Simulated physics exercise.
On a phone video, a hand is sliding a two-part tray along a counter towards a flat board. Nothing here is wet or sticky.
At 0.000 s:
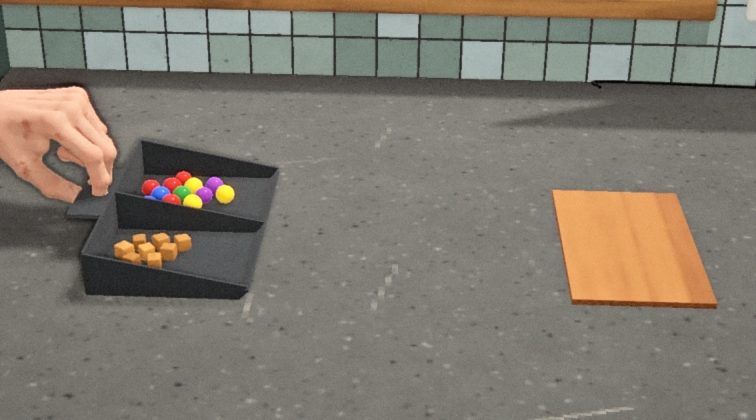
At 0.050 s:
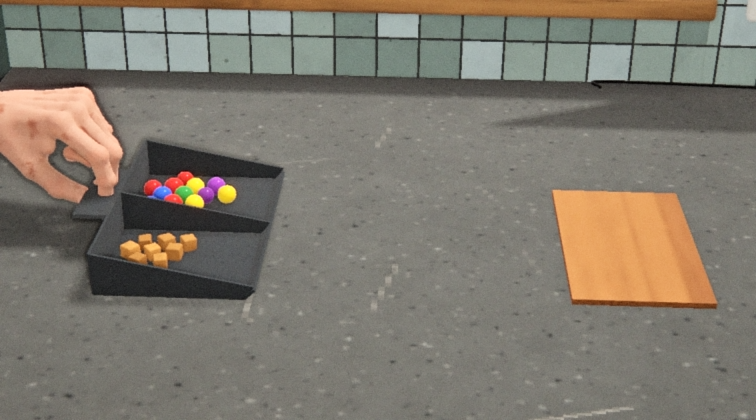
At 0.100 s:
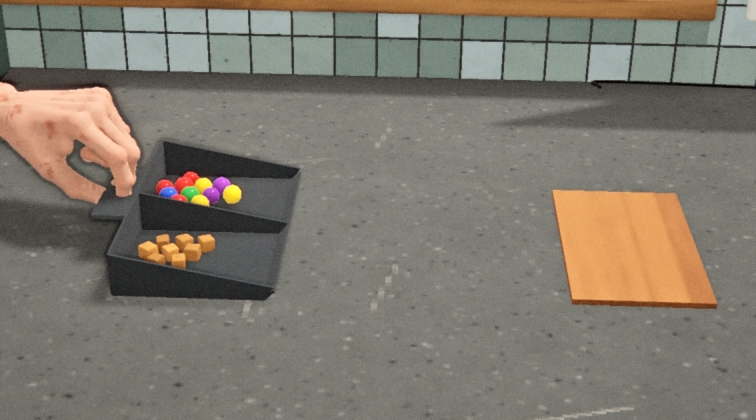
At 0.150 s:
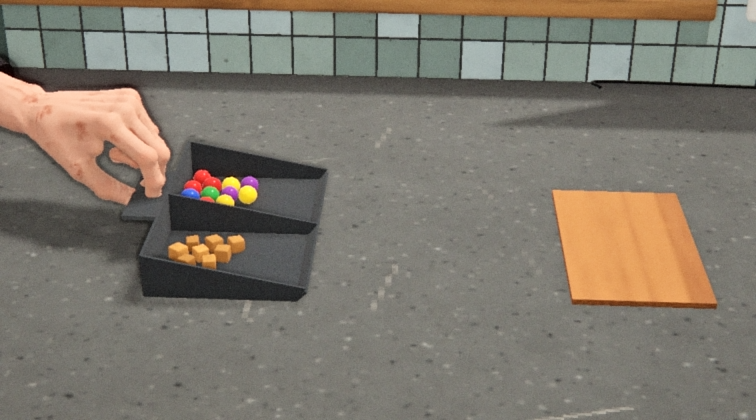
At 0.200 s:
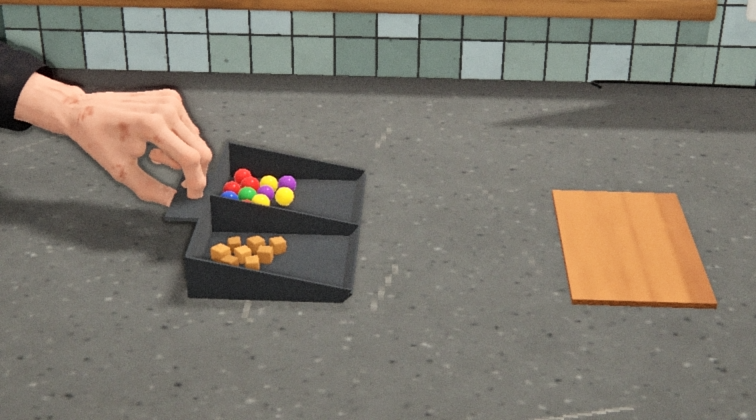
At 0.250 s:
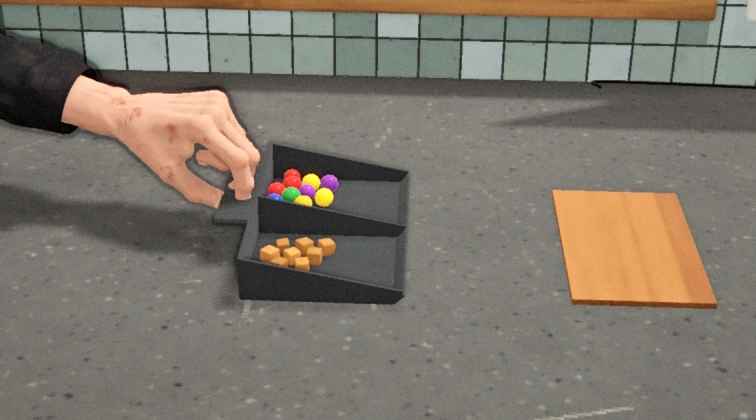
On a grey counter, a hand slides a tray of gumballs and brown cubes right.
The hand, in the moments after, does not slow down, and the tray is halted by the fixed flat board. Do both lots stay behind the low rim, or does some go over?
The front batch stays behind it; the back batch sends some over.
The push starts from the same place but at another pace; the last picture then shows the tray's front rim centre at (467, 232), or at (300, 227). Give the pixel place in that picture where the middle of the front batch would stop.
I'd put it around (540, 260) on the first run and around (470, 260) on the second.
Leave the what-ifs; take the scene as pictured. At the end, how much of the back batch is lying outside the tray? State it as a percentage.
Roughly 60 percent.
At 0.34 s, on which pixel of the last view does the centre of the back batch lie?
About (375, 196).
After 0.34 s, tray still sliding, front rim near (483, 232); front batch all inside; back batch all inside.
After 0.53 s, tray stopped at the flat board; front batch all inside, moved towards the front rim; back batch all inside, moved towards the front rim.
After 0.74 s, tray stopped at the flat board; front batch all inside, moved towards the front rim; back batch near two thirds out of the tray.
In the end (1.5 s), tray stopped at the flat board; front batch all inside, moved towards the front rim; back batch near two thirds out of the tray.
